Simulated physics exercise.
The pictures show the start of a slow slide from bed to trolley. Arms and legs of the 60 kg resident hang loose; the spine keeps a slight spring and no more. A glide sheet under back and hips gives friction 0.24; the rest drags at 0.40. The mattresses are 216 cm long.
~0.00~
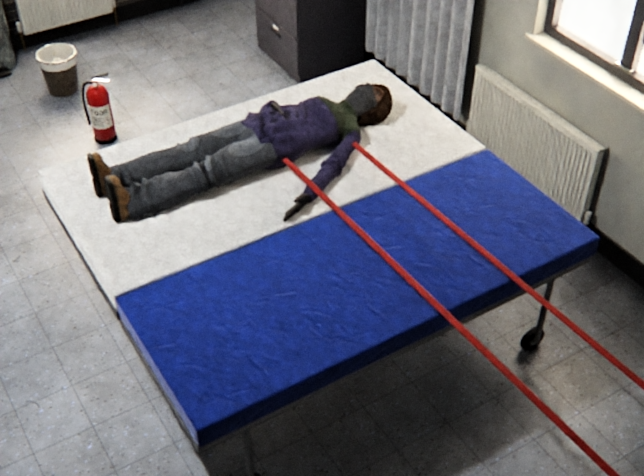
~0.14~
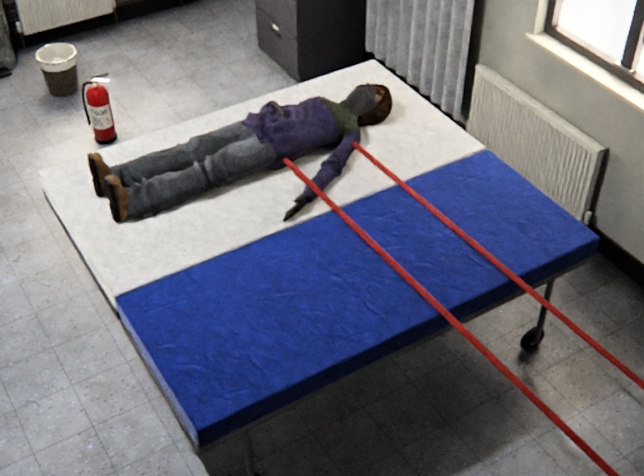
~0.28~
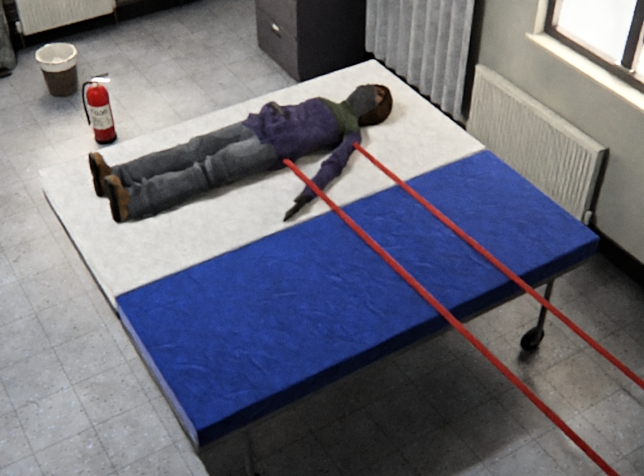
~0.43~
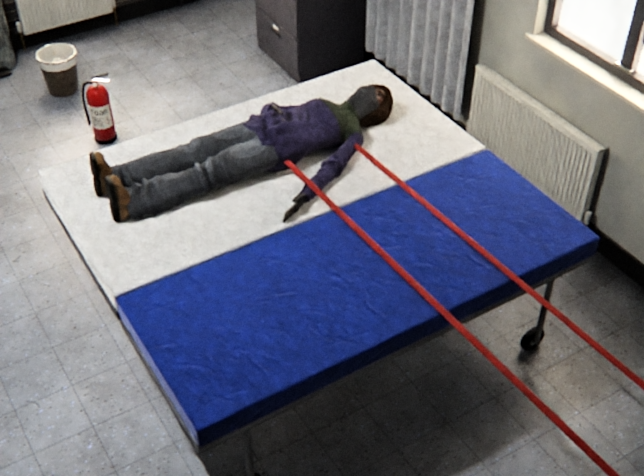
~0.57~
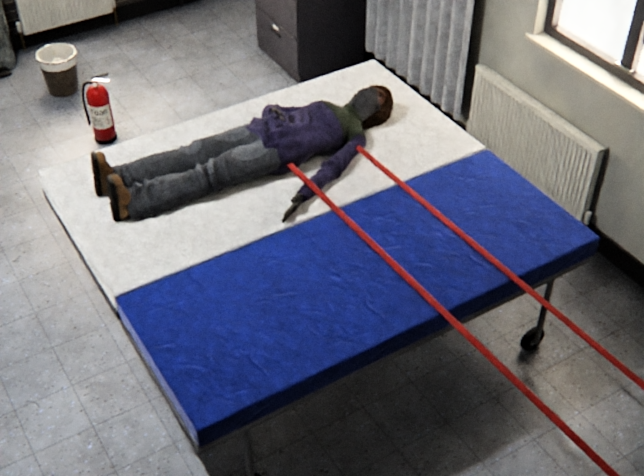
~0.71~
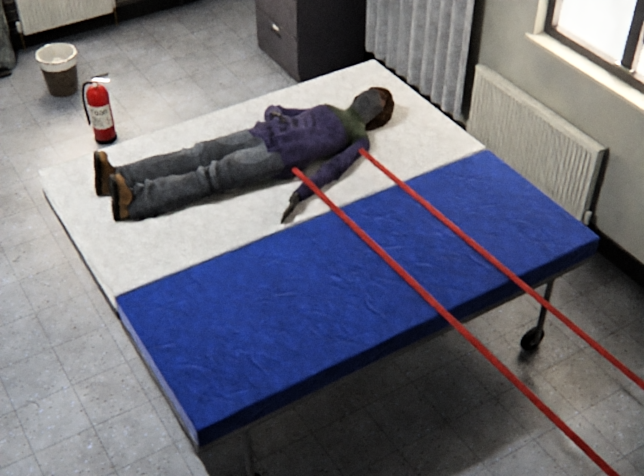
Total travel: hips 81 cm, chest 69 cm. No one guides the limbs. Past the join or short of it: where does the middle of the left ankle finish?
In the end the left ankle ends beyond the join.
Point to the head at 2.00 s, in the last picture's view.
Near (417, 153).
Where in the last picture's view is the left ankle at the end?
Near (185, 275).
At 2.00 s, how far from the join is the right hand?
About 38 cm short of it.
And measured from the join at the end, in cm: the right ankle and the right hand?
Right ankle 44 short, right hand 36 short.
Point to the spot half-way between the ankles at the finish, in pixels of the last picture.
Around (180, 234).
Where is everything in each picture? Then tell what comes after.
In the first picture, left ankle (129, 205), left hand (298, 208); pull at the hips 0 cm.
In the second picture, left ankle (129, 205), left hand (298, 208); pull at the hips 0 cm.
In the third picture, left ankle (129, 205), left hand (297, 207); pull at the hips 1 cm.
In the fourth picture, left ankle (129, 205), left hand (296, 207); pull at the hips 3 cm.
In the fifth picture, left ankle (129, 205), left hand (294, 207); pull at the hips 6 cm.
In the sixth picture, left ankle (130, 205), left hand (292, 207); pull at the hips 10 cm.
After 1.00 s the left ankle is 48 cm short of the join, near (136, 206) in the last picture's view.
After 1.50 s the left ankle is 27 cm short of the join, near (158, 229) in the last picture's view; the left hand 14 cm past the join.
After 2.00 s the left ankle is 1 cm past the join, near (178, 264) in the last picture's view.
Final state at 3.2 s, left hand crosses the join; right hand stops short of the join; left ankle crosses the join; right ankle stops short of the join; right knee stops short of the join.
